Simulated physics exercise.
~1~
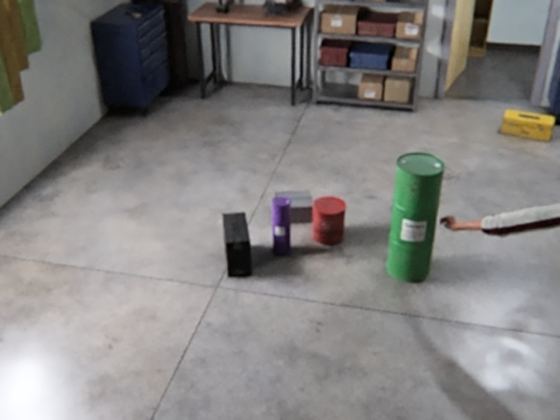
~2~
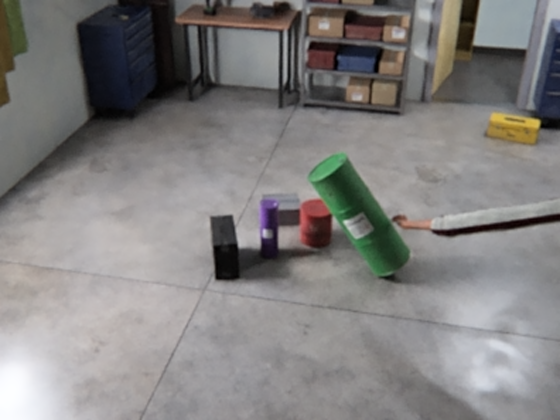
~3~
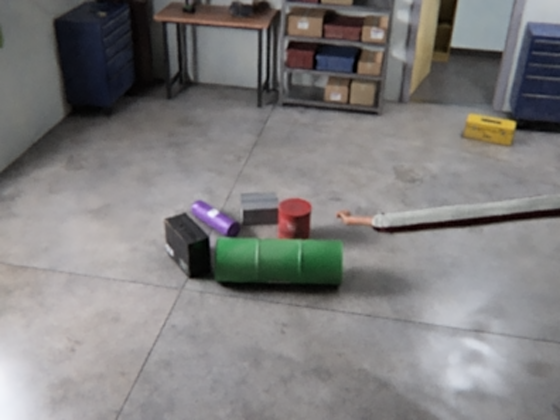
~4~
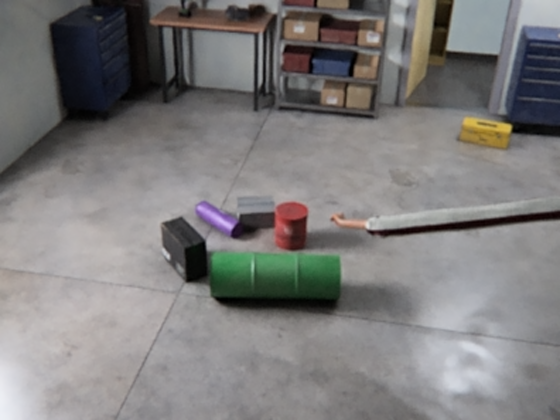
A fingertip at the end of a pale-sleeved arm pushes a tall green drum leftward until it topples, and a purple canister falls over and a black box shifts, leaving drum and canister on their sides beside the upright red pail and grey parcel.
